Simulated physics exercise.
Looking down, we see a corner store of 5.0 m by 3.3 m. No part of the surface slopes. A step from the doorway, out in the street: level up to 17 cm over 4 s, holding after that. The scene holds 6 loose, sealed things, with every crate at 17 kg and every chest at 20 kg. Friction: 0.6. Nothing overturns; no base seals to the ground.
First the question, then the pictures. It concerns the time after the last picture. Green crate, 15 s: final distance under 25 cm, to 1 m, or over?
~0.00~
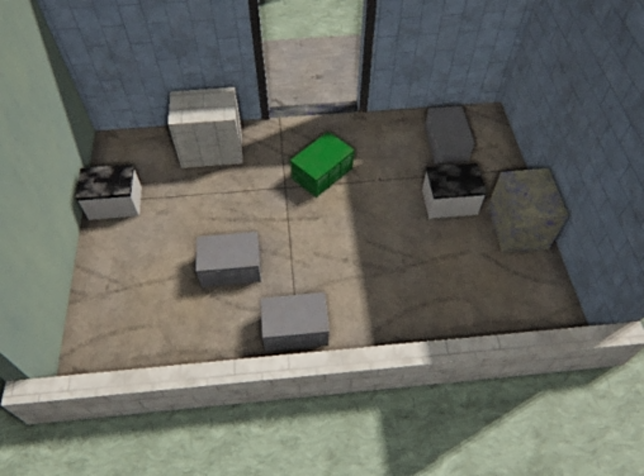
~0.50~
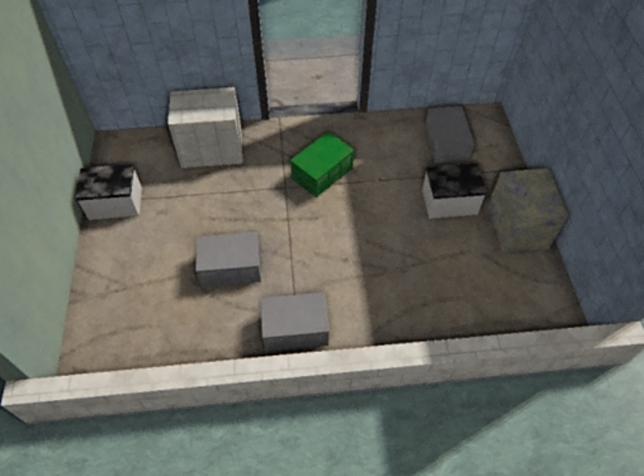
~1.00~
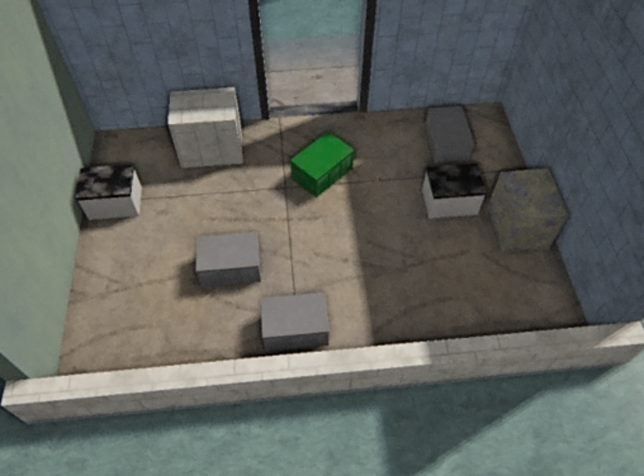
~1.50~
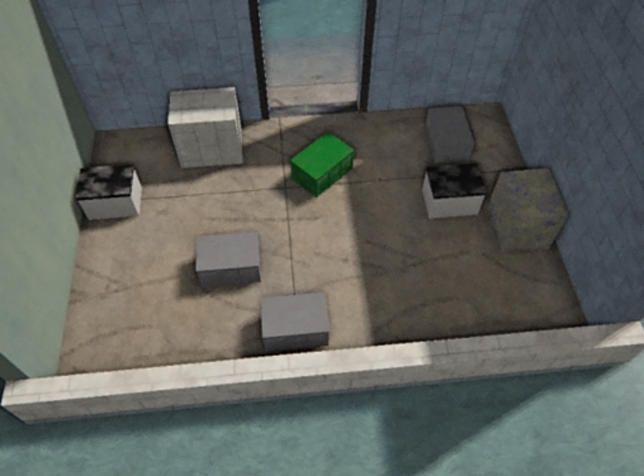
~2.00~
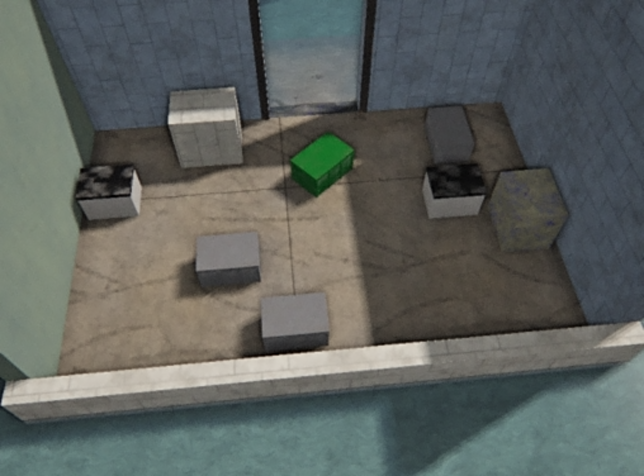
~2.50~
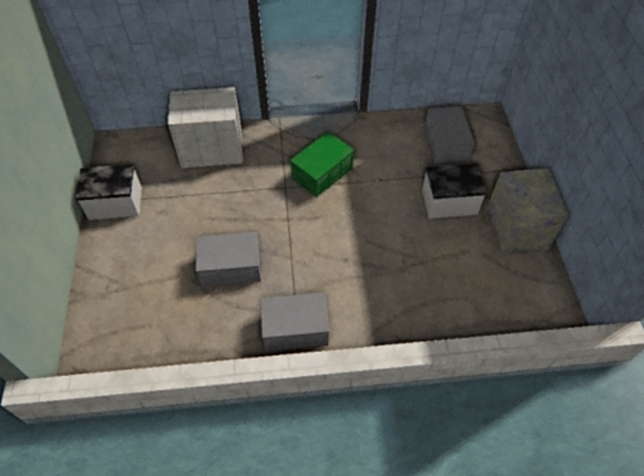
It is going to make a long trip.
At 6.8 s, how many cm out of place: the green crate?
I'd put it at around 80 cm.
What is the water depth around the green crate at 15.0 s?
Near 11 cm deep.
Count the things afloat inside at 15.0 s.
The count is 3.
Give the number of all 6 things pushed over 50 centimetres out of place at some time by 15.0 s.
By my tally, 3.
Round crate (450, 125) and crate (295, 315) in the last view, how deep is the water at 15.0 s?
Roughly 5 and 12 cm.
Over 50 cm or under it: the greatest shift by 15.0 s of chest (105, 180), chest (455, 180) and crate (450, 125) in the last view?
Within, within, within.
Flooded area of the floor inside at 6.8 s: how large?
Near 12.0 m2 in all.
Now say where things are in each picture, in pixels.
In the first frame, the green crate at (322, 155) rests on the ground; water covers 0.0 m2; 0 of 6 have shifted.
In the second frame, the green crate at (322, 155) rests on the ground; 0.0 m2 under water; 0 of 6 have shifted.
In the third frame, the green crate at (322, 155) rests on the ground; 0.0 m2 under water; 0 of 6 have shifted.
In the fourth frame, the green crate at (322, 155) rests on the ground; 0.0 m2 under water; 0 of 6 have shifted.
In the fifth frame, the green crate at (322, 155), on the bottom; water covers 0.0 m2; 0 of 6 have shifted.
In the sixth frame, the green crate at (322, 155), on the bottom; water covers 0.3 m2; 0 of 6 have shifted.
After 3.5 s the green crate is near (322, 155), 0.0 m from its start, aground; 0 afloat.
After 6.8 s the green crate is near (346, 205), 0.7 m from its start, aground; 0 afloat.
After 11.0 s the green crate is near (346, 261), 1.4 m from its start, afloat; 3 afloat.
After 15.0 s the green crate is near (236, 322), 2.2 m from its start, afloat; 3 afloat.
